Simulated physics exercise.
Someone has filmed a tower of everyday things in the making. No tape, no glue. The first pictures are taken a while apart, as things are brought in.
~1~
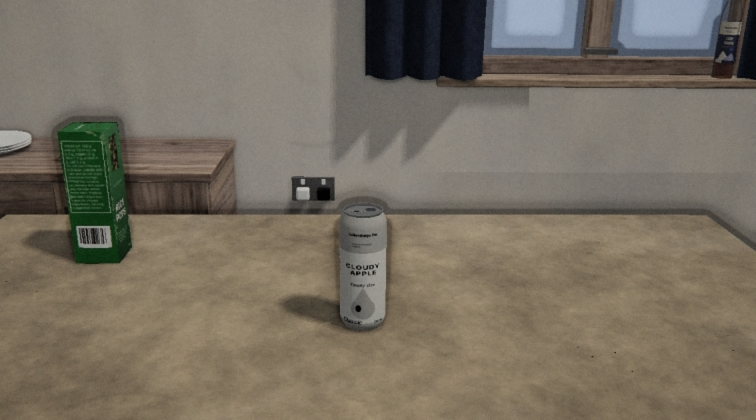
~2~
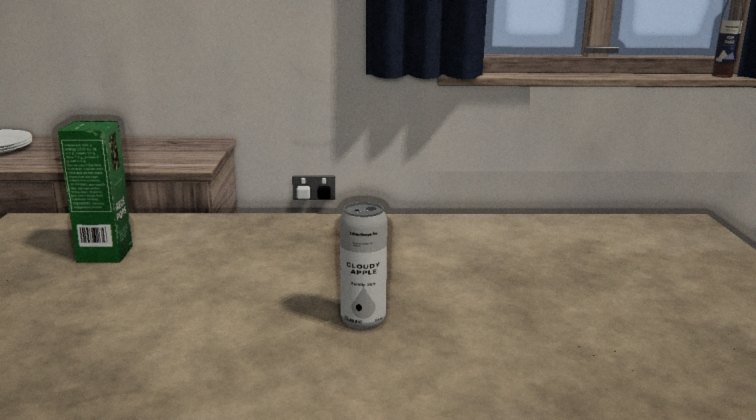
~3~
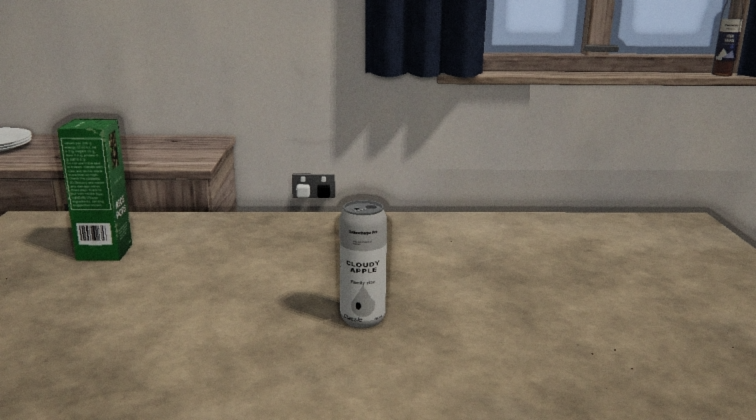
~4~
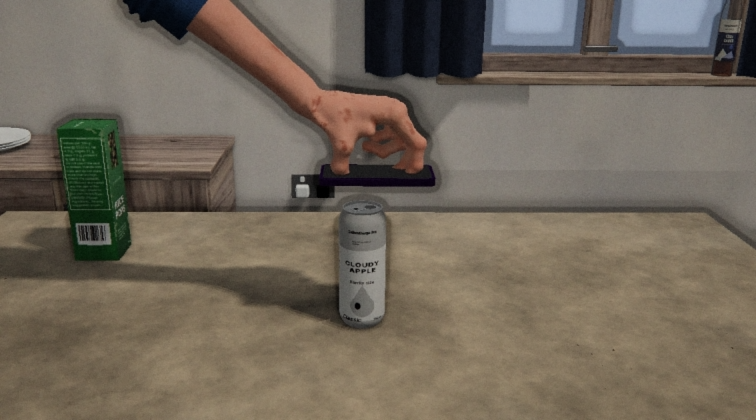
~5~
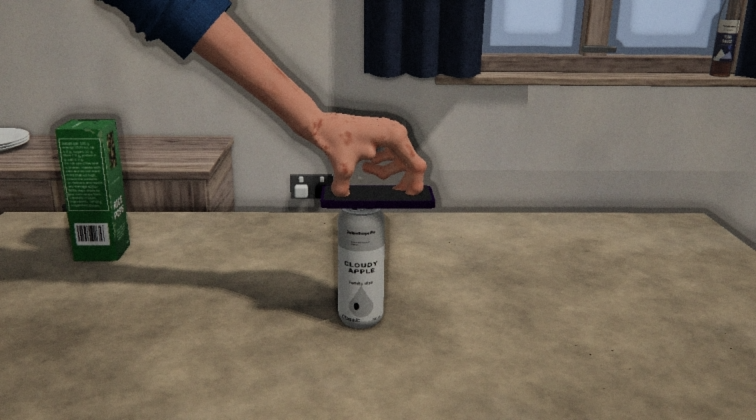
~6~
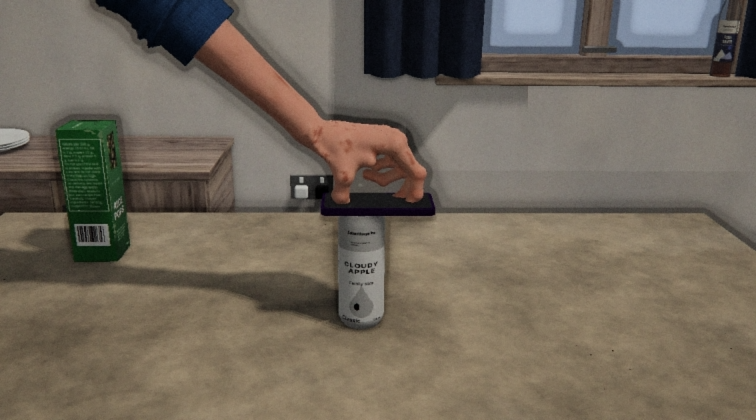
A hand lowering a flat purple phone onto the top of a white can standing on a table near a green carton.
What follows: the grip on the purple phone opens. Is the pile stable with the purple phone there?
Outcome: The pile keeps its balance.
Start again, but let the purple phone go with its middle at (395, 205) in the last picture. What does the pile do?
Then it loses its balance.
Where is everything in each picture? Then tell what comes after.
The last thing is not in view yet; white can (363, 268), in the first frame.
The last thing is not in view yet; white can (363, 267), in the second frame.
The last thing is not in view yet; white can (363, 265), in the third frame.
Still above its spot; purple phone (377, 175); white can (362, 265), in the fourth frame.
Still above its spot; purple phone (377, 197); white can (361, 265), in the fifth frame.
In place under the hand; purple phone (378, 204); white can (361, 266), in the sixth frame.
Then, 0.30 s past the last view, nothing moves.
Then, 0.70 s past the last view, purple phone resting near (378, 204).
Finally, all 3 still in place. Final places as the last picture's camera would see them, purple phone near (378, 204). The pile stays up.
